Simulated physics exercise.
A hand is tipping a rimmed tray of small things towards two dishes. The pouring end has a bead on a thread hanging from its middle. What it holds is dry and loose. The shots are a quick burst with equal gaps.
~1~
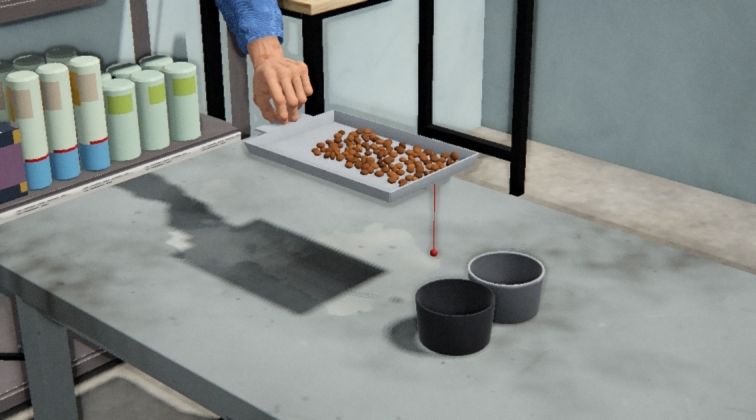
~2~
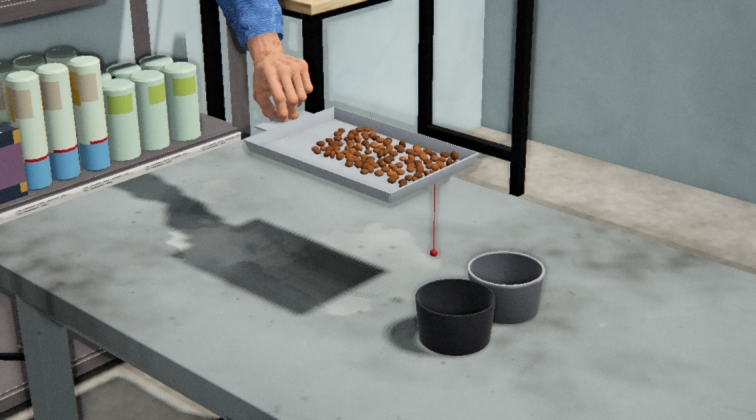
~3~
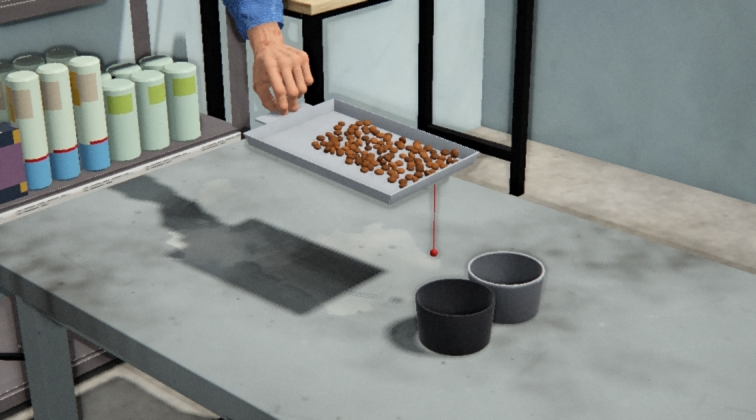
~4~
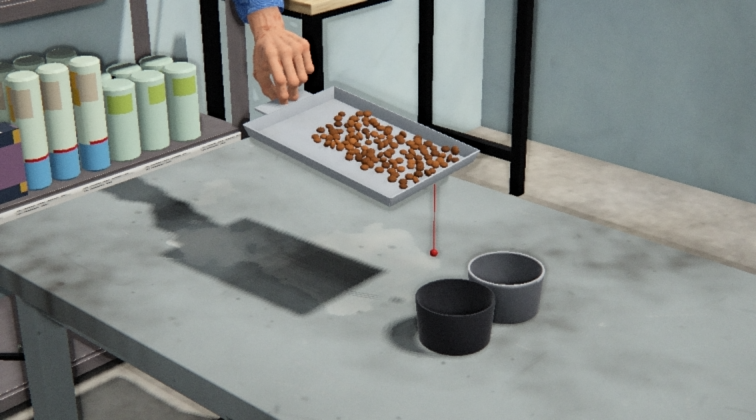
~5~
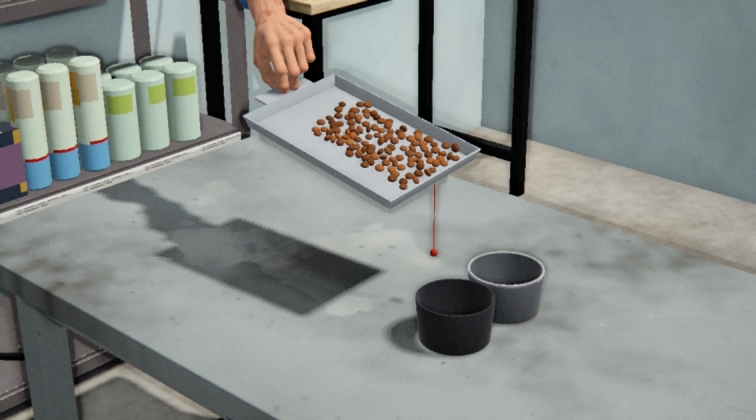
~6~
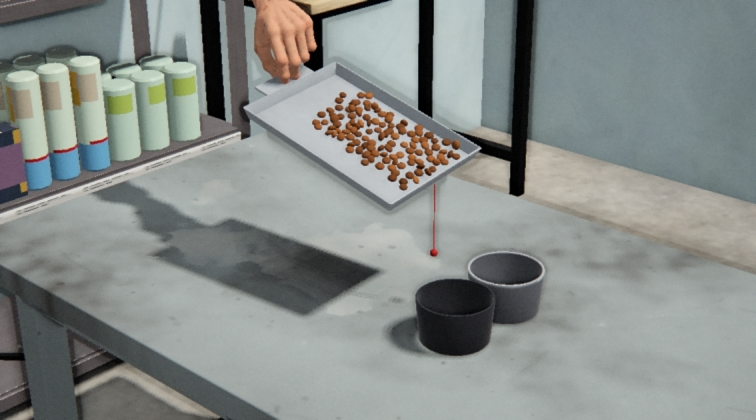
A hand holds a grey rimmed tray of small brown pieces above a table, near two round dark dishes, a red bead hanging on a thread below its near end. The hand gradually tilts the tray, its far side rising and the front left corner dipping slightly, while the pieces stay bunched together.
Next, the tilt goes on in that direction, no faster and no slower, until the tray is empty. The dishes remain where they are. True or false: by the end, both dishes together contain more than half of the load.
False.
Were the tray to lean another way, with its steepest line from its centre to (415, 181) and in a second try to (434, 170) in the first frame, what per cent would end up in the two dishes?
Respectively 60 % and 30 %.
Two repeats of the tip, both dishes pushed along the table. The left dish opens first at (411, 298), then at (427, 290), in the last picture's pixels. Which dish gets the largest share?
First try, the dish to the left; second try, the dish to the left.
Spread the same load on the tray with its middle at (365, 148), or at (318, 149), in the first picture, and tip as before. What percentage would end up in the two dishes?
In turn 10 and 20 in a hundred.
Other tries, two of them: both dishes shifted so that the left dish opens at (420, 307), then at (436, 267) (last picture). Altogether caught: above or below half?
Well, it comes to a lesser portion at first and a lesser portion after that.
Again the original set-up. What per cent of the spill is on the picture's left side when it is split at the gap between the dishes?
That comes to about 100 per cent of the pieces.
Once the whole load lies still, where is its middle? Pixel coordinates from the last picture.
Near pixel (395, 335).
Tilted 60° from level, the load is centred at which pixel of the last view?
(399, 187).
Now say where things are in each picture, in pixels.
Corners of the pouring end near (390, 190) and (473, 153), level; middle of the load near (380, 155), bits of dog kibble; left dish near (486, 327); right dish near (536, 296); bead on its thread near (434, 253), in the first picture.
Corners of the pouring end near (390, 190) and (473, 153), level; middle of the load near (380, 154), in the second picture.
Corners of the pouring end near (390, 192) and (473, 152), tipped barely, lowest at the left corner; middle of the load near (380, 151), in the third picture.
Corners of the pouring end near (390, 195) and (474, 150), tipped a little, lowest at the left corner; middle of the load near (381, 146), in the fourth picture.
Corners of the pouring end near (391, 197) and (474, 149), tipped a little, lowest at the left corner; middle of the load near (381, 141), in the fifth picture.
Corners of the pouring end near (391, 200) and (475, 148), tipped clearly, lowest at the left corner; middle of the load near (381, 137); left dish near (486, 327); right dish near (536, 296), in the sixth picture.
Shortly afterwards, tray tipped steeply; the bulk on the tray; only a few outside both; a little in the air.
Next, tray tipped right over; a little on the tray; a little in the left dish; near two thirds outside both; near a quarter in the air.
Some moments later, tray tipped past a quarter turn; a little in the left dish; the bulk outside both.
In the end, tray tipped past a quarter turn; a little in the left dish; none at all in the right dish; the bulk outside both.
